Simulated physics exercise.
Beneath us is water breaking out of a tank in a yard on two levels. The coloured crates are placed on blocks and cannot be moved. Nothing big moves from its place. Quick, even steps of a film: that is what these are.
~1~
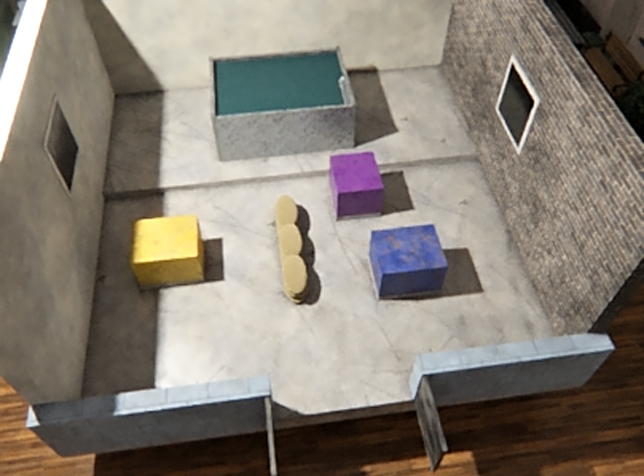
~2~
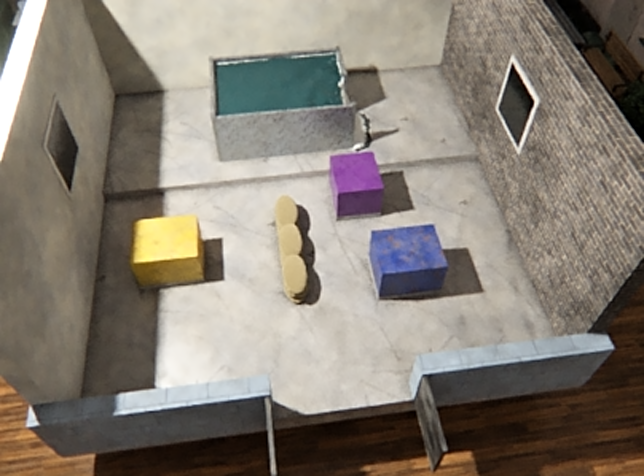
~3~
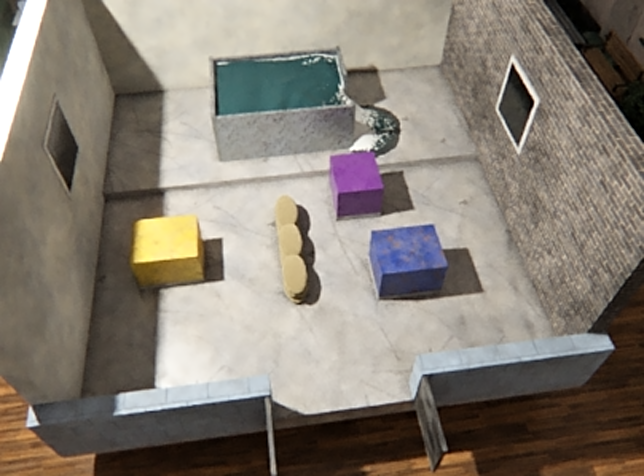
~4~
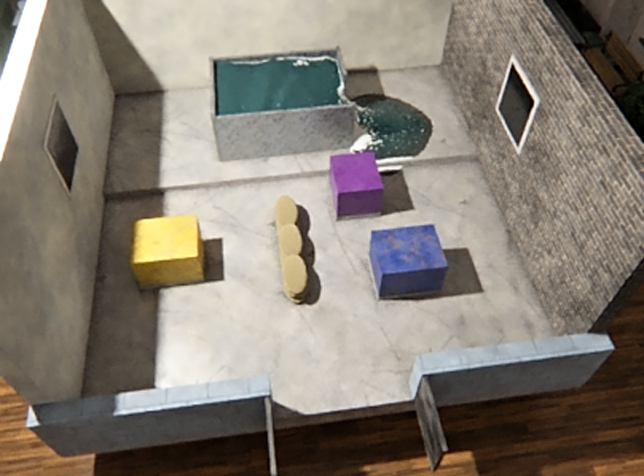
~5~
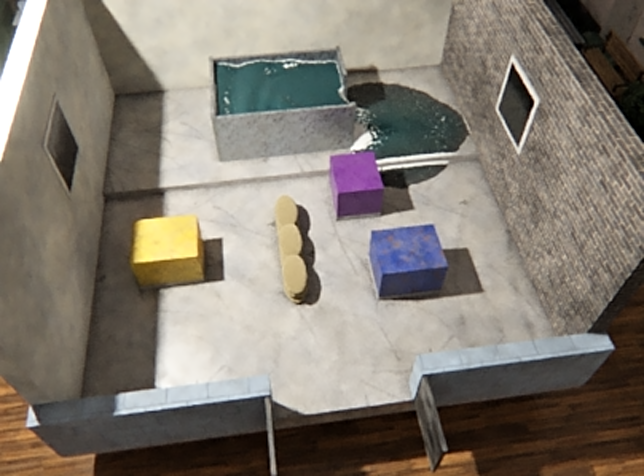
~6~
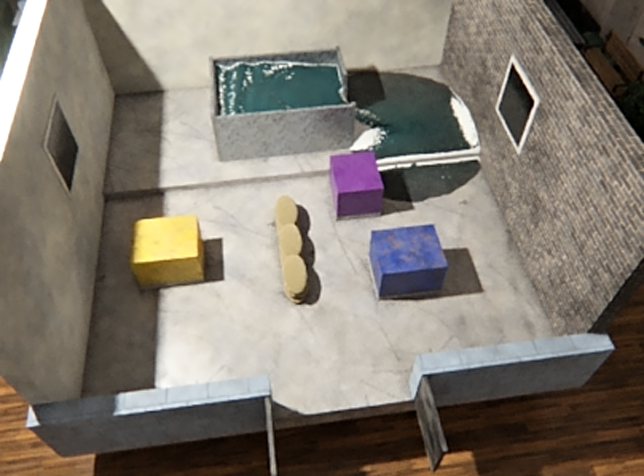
Water in a grey tank pours out through its right side and spreads across the floor.
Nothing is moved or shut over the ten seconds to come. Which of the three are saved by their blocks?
My prediction: The blue crate is not above the water. The purple crate stays above the water. The yellow crate is not above the water.
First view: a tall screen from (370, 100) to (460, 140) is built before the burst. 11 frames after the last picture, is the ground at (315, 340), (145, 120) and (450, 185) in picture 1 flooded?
Outcome by spot, in order - unwatered, unwatered, watered.
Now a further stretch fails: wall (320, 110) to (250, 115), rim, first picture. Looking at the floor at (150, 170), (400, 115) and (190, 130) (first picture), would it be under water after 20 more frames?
Well, the first one's left untouched, the second's left untouched, and the third's left untouched.
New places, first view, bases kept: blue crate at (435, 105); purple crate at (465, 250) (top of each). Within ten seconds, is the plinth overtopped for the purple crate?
Result for purple crate: Overtopped.
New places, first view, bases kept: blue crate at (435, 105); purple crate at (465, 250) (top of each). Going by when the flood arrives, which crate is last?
Answer: The yellow-painted one.
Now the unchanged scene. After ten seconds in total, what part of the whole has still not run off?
Roughly 94 parts in every hundred.
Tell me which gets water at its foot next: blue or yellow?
The blue-painted one.
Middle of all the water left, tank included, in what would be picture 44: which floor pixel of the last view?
It's close to (332, 182).
A moment on, water covers 20 % of the floor; the blue crate not reached, the purple crate water round its plinth, the yellow crate not reached.
Next, water covers 30 % of the floor; the blue crate water round its plinth, the purple crate water round its plinth, the yellow crate not reached.
Then, water covers 45 % of the floor; the blue crate water round its plinth, the purple crate water round its plinth, the yellow crate not reached.
Later, water covers 80 % of the floor; the blue crate water round its plinth, the purple crate water round its plinth, the yellow crate water round its plinth.
In the end, water covers 95 % of the floor; the blue crate was topped, the purple crate stayed above the water, the yellow crate was topped.
